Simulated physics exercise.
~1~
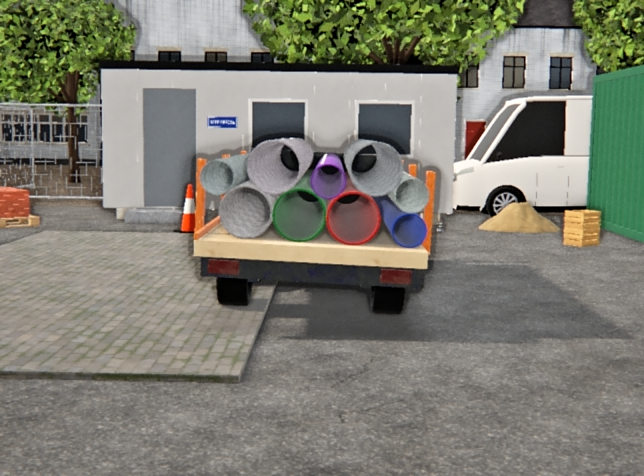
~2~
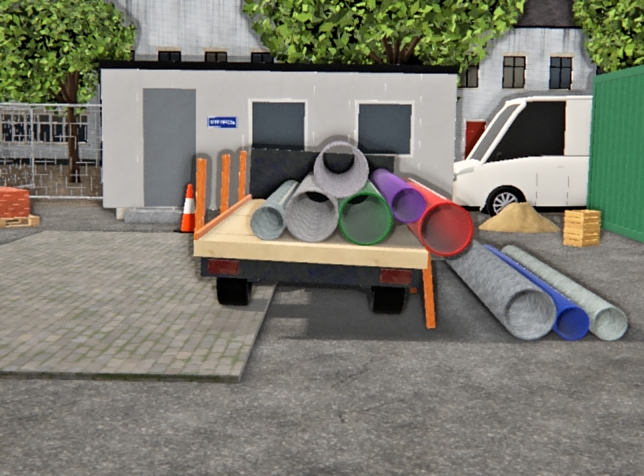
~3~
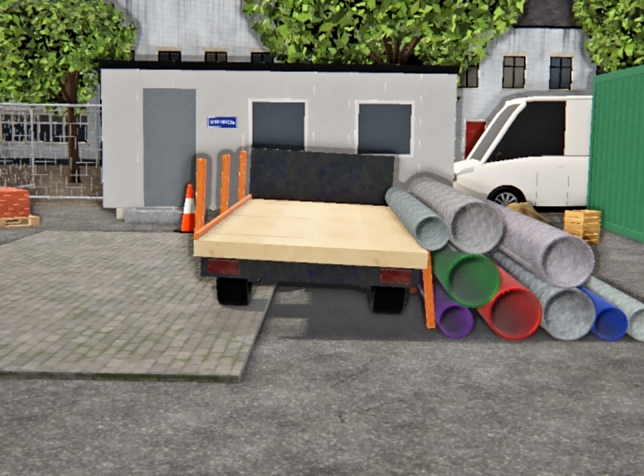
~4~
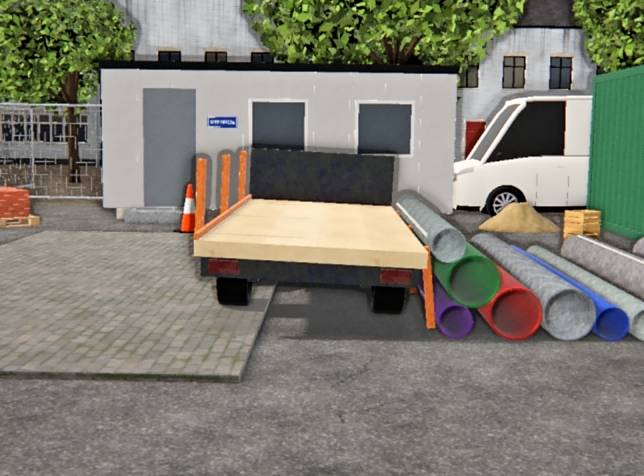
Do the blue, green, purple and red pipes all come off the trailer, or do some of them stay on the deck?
All four of them come off the right side. They end up on the ground beside the trailer, and none is left on the deck.
